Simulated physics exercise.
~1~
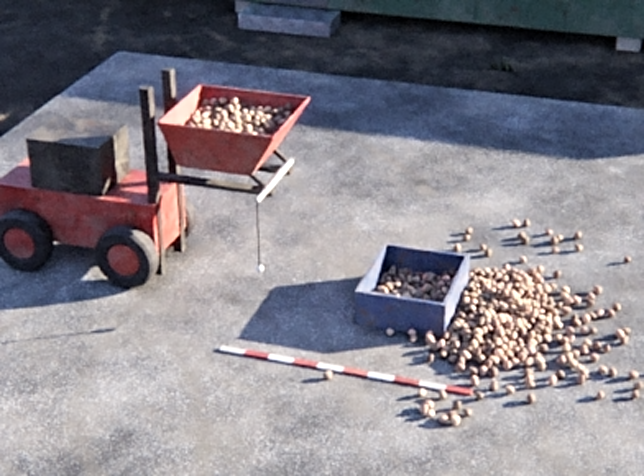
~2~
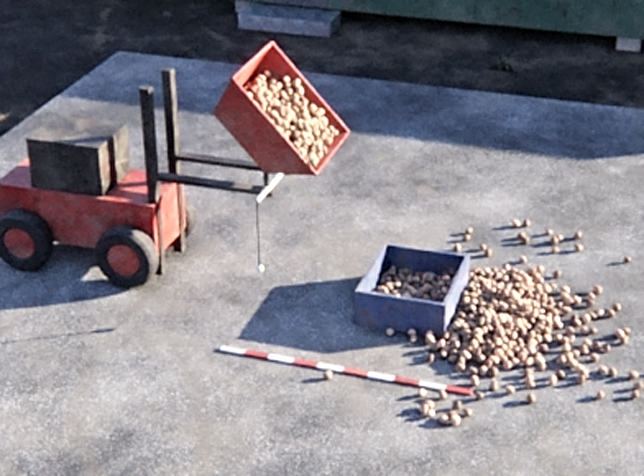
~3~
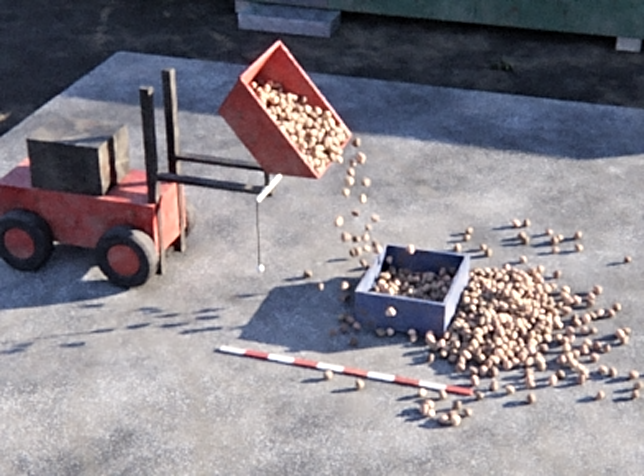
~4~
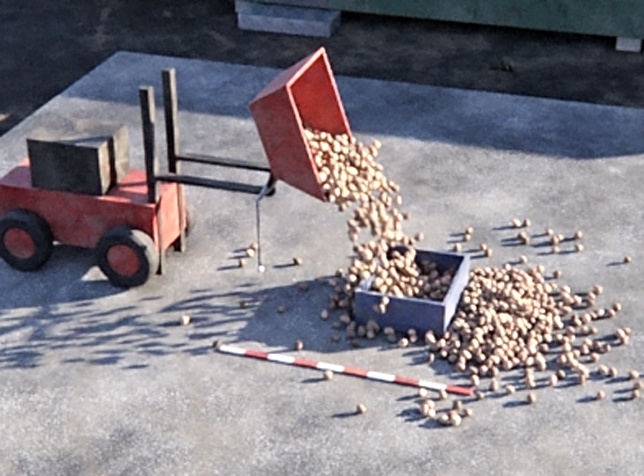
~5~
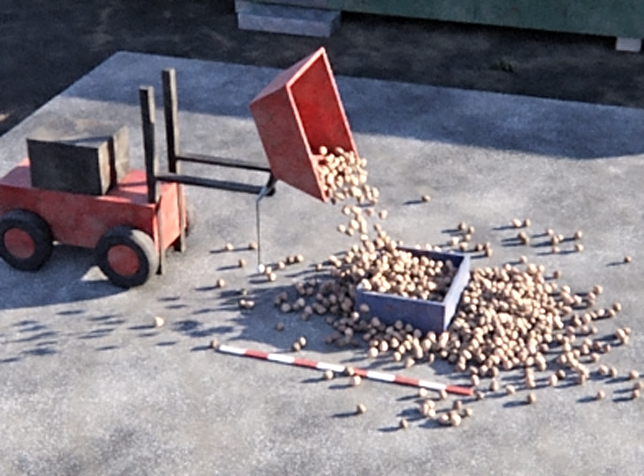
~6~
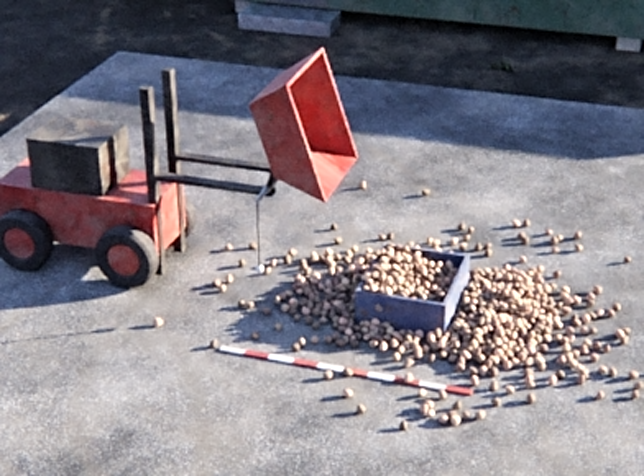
On a sunlit concrete slab, a red forklift tipped its raised red skip to the right in two stages, pouring small round stones over a blue bin beside an older pile, until the skip hung empty and stones heaped the bin and spread around it.
